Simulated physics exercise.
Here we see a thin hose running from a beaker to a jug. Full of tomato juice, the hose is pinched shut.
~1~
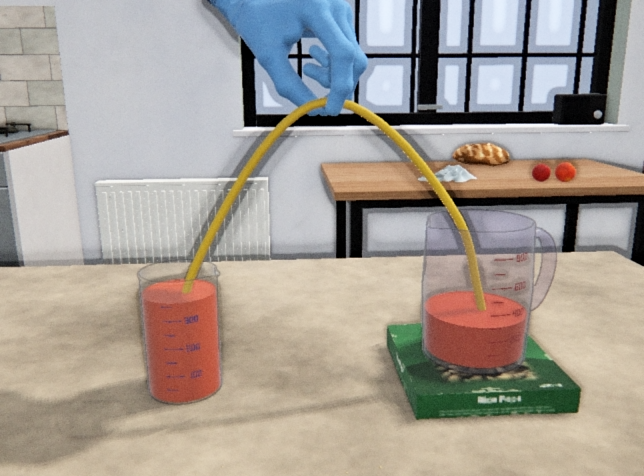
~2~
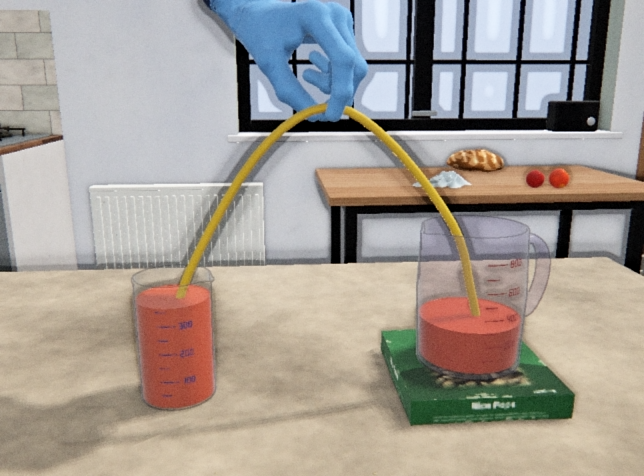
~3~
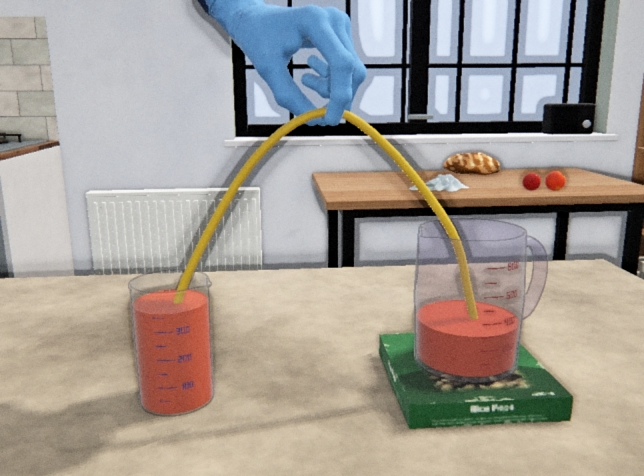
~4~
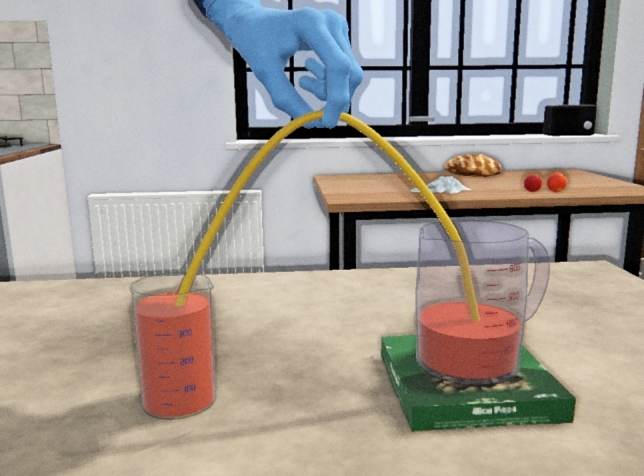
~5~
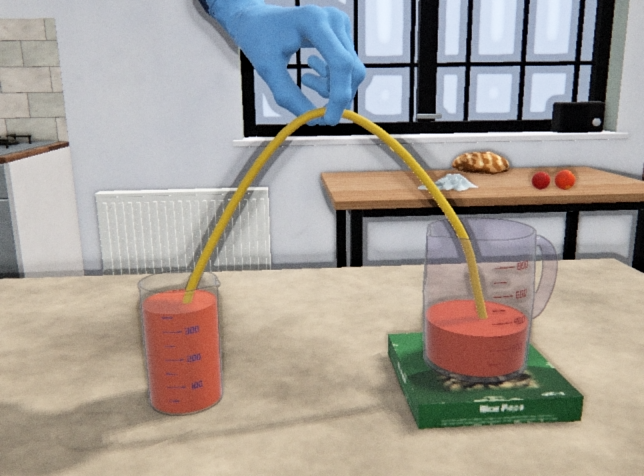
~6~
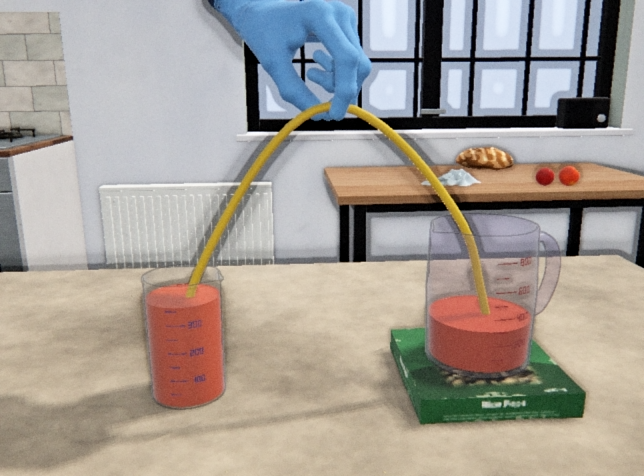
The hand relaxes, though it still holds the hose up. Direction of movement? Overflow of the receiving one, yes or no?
Flow: Right. Taker: No.
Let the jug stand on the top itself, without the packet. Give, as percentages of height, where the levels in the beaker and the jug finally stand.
Levels in order: Near 50 %, 45 %.
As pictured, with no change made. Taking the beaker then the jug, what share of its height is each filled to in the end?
They end up at about 65 and 35 percent of their heights.
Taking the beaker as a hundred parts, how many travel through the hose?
I'd say some 20 out of a hundred.
Next, the beaker is about three quarters full; the jug is about a third full.
After that, the beaker is about two thirds full; the jug is about a third full.
Finally, the beaker is about two thirds full; the jug is about a third full; the two surfaces are level.
